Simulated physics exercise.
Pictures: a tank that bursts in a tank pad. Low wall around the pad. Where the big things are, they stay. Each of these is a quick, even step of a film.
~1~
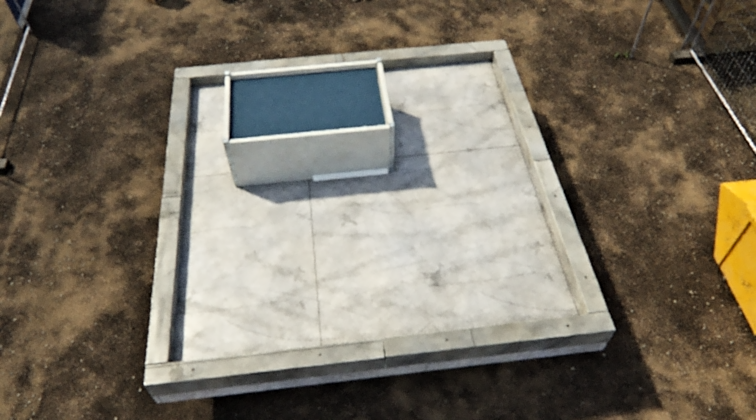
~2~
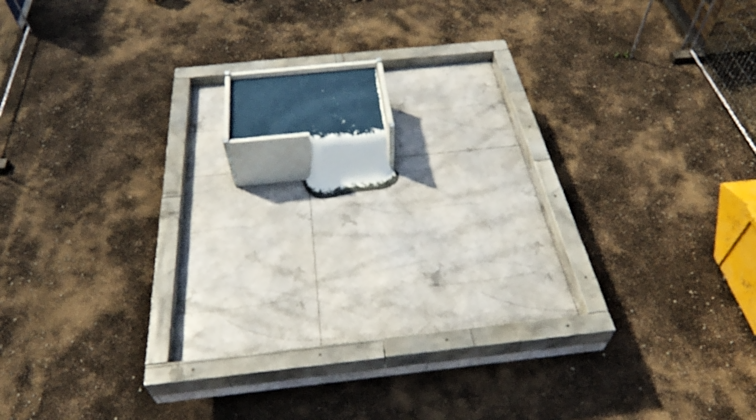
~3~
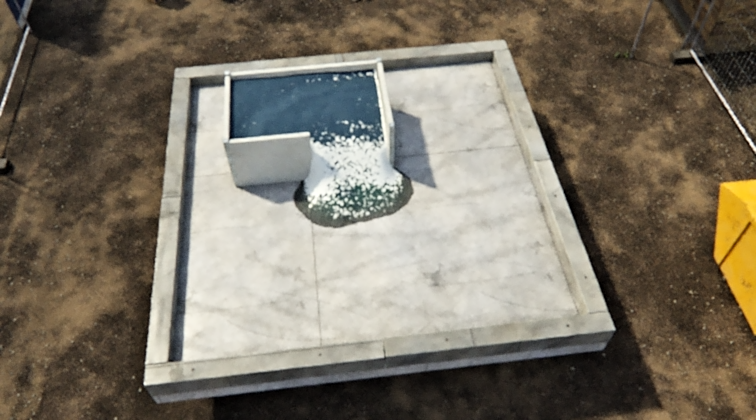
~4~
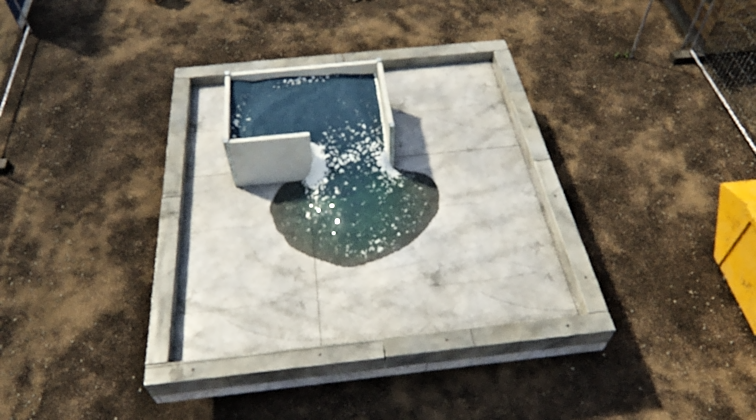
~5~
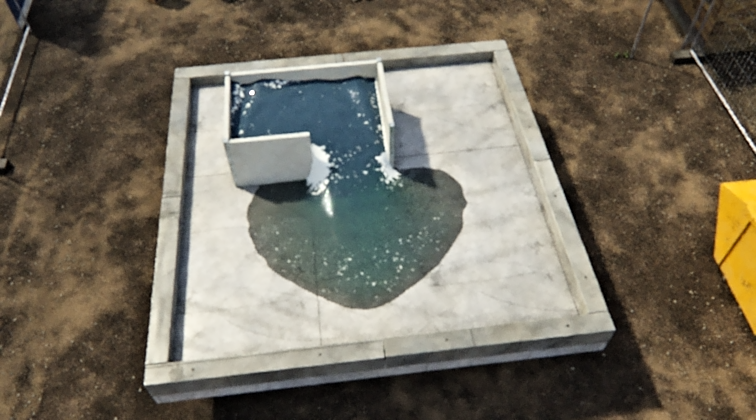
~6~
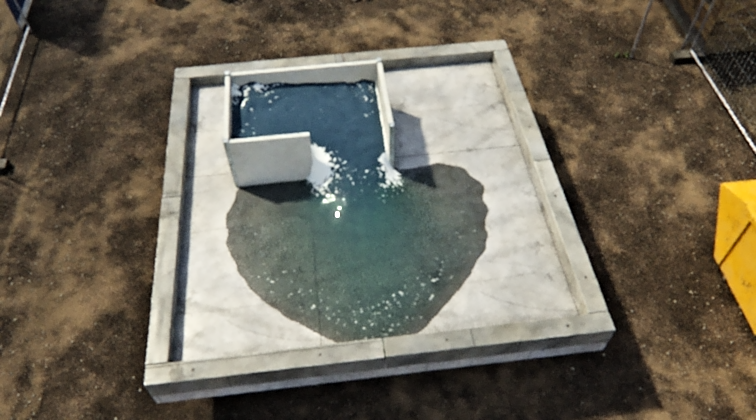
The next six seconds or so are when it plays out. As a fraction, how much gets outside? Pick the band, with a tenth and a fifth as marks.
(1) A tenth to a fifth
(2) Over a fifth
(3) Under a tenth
A tenth to a fifth.
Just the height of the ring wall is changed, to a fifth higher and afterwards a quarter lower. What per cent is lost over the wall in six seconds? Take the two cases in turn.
About 8 percent in the first case, about 26 percent in the second.
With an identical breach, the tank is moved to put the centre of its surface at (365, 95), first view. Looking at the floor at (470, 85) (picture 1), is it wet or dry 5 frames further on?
Outcome at that point: Unwetted.
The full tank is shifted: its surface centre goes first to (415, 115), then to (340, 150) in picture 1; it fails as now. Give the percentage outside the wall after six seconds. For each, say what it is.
First try: Around 20 %; second try: Around 22 %.
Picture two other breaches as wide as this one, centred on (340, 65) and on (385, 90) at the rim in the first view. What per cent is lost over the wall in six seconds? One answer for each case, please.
First case near 34 percent, second near 22 percent.
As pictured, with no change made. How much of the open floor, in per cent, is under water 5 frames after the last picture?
I'd put it at roughly 50 per cent.
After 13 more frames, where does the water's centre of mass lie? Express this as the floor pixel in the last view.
I'd mark it close to (356, 222).
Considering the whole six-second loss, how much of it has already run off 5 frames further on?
Close to 5 out of every hundred.
A moment on, water covers 40 % of the floor; the low wall has let 0 % over.
Next, water covers 45 % of the floor; the low wall has let 1 % over.
Then, water covers 50 % of the floor; the low wall has let 10 % over.
Later, water covers 60 % of the floor; the low wall has let 14 % over.
In the end, water covers 85 % of the floor; the low wall has let 14 % over.
